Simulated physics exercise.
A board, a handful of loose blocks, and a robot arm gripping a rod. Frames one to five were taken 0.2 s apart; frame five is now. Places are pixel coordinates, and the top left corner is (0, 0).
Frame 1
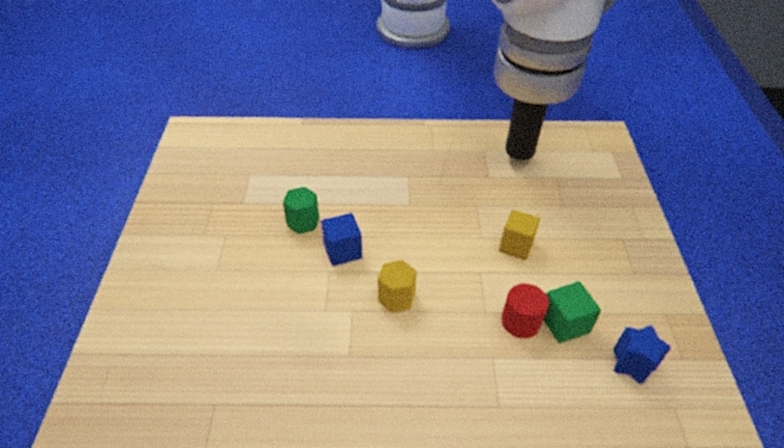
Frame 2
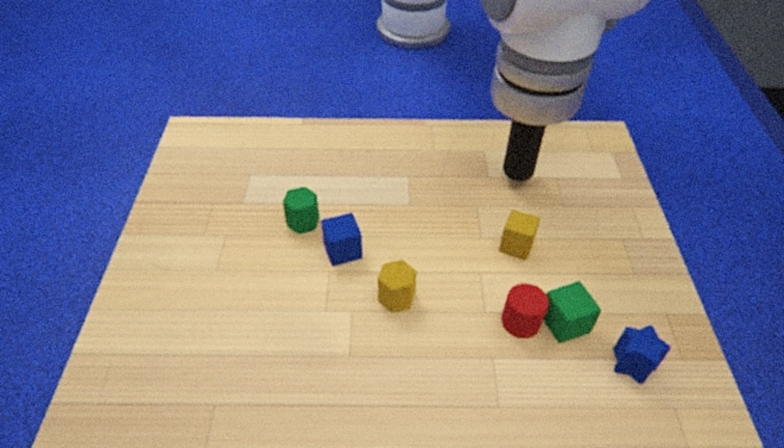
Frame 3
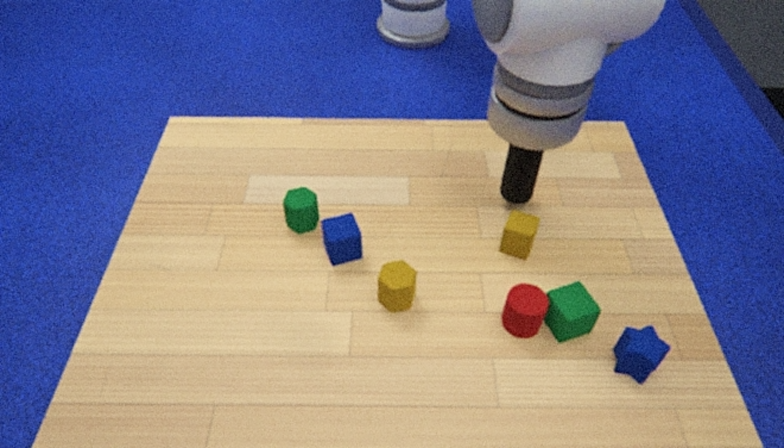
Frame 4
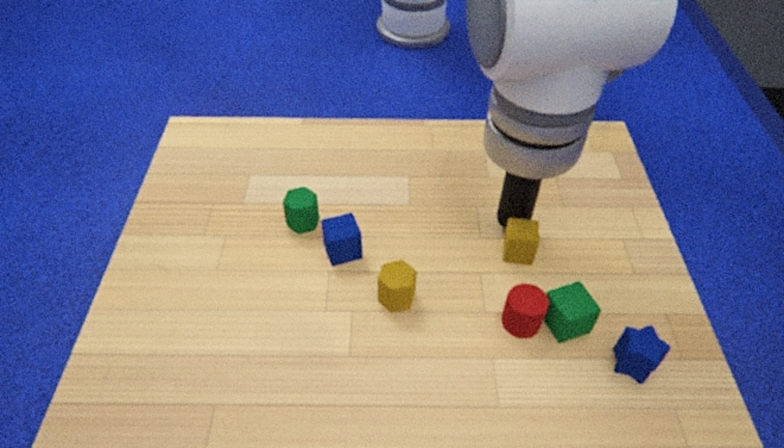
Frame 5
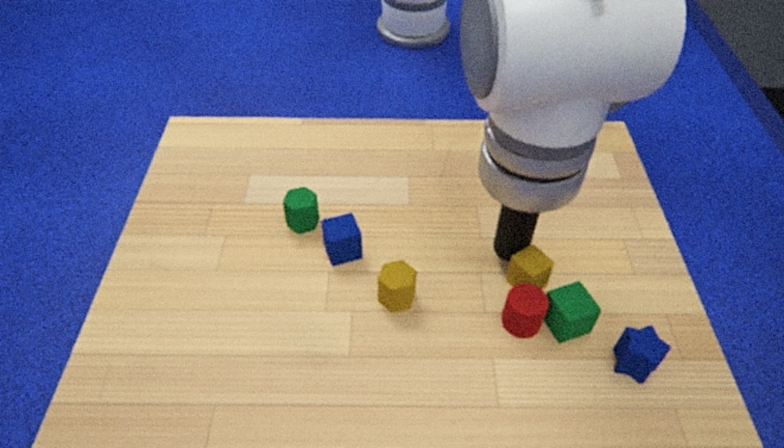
A robot arm holding a black rod reaches in from the top right over a pale wooden board on a blue surface, seen from above at an angle by a still camera. Green, blue and yellow blocks lie left of centre, with yellow, red, green and blue ones to the right. The rod moves toward the viewer and pushes the right-hand yellow block close to the red one, turning it slightly.
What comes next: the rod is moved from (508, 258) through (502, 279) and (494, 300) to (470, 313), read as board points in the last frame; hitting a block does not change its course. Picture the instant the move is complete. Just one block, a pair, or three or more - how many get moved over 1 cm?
Blocks displaced: 1.
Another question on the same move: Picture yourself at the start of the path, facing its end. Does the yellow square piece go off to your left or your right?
Displaced left.
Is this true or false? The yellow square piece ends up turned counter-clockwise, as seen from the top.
True.
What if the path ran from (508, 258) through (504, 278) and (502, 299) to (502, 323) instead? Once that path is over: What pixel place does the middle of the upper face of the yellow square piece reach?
It comes to (546, 282).
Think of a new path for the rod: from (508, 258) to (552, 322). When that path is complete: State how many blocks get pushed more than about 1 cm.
Once the path ends, three or more blocks will have shifted.
The first path, step by step. Halfway along, rod at (501, 282); yellow square piece at (542, 275), turned 25° anticlockwise.
At the end, rod at (472, 305); red disc at (529, 304); yellow square piece at (542, 275), turned 30° anticlockwise; green square piece not moved.
